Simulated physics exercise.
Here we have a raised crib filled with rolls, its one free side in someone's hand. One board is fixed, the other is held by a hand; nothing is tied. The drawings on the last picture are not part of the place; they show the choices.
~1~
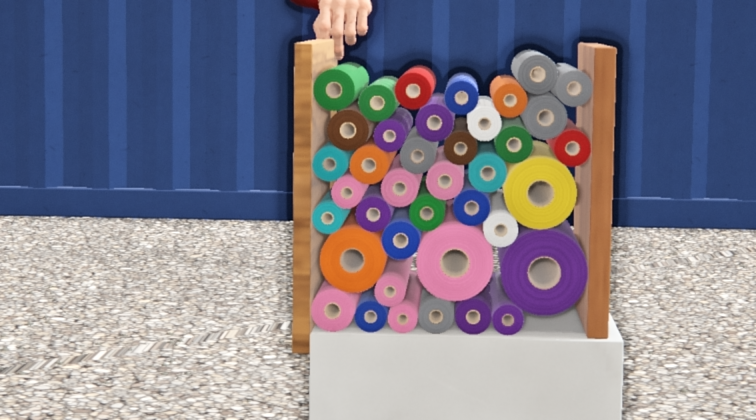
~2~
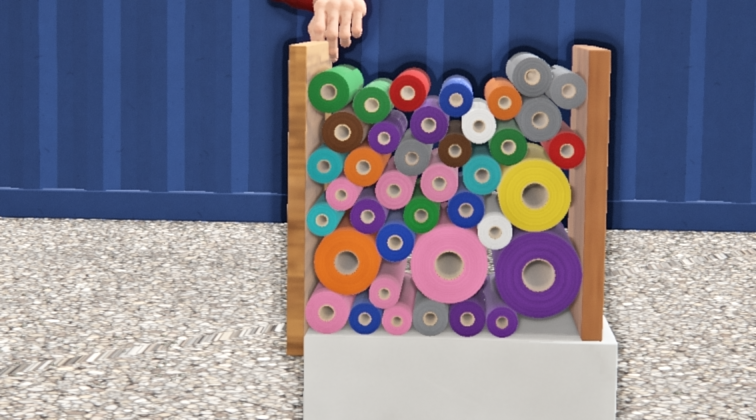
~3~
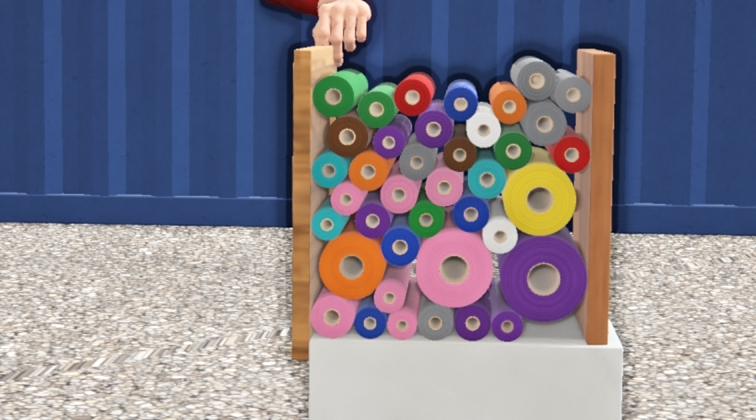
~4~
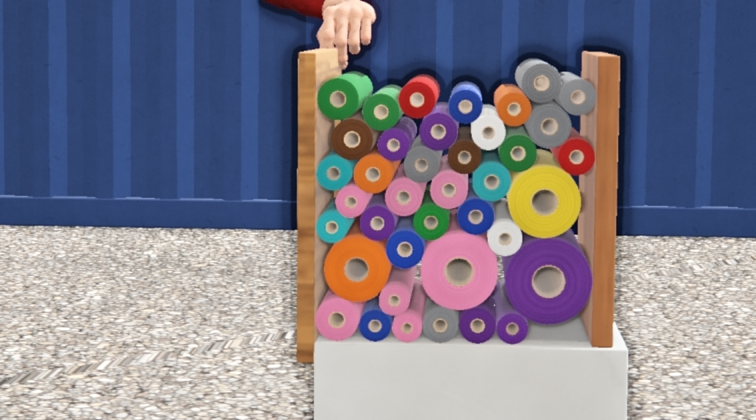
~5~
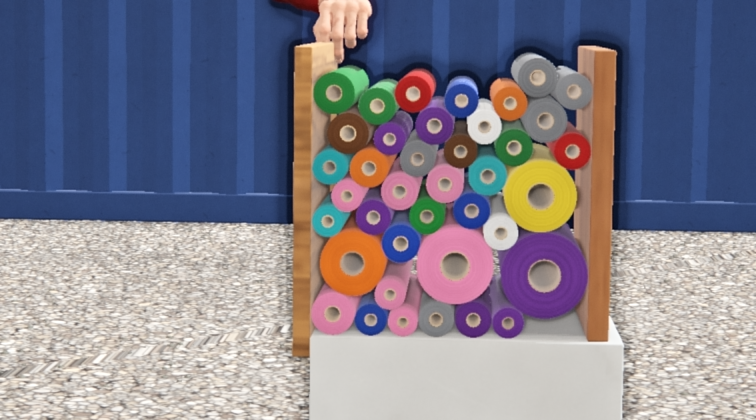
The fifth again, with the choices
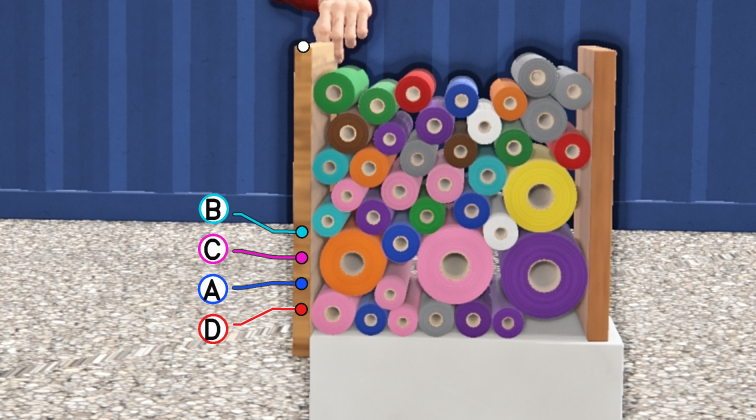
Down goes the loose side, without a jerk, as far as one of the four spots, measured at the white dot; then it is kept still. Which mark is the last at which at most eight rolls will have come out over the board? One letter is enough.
Stop at B.
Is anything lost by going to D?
Yes.
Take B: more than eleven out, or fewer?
At B, fewer than eleven.
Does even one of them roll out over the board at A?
At A: Yes.
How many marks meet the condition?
One of them.
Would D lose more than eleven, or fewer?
It loses more than eleven.
On the marked copy, A at (302, 284); B at (302, 232); C at (302, 258); D at (301, 309); the white dot at (304, 47).
With B. Early on, top of the board (312, 126).
Further on, top of the board (311, 214).
At the end, top of the board (311, 232), about four out over the board.
As for the rest, A more than eight out over the board; C more than eight out over the board; D more than eight out over the board.
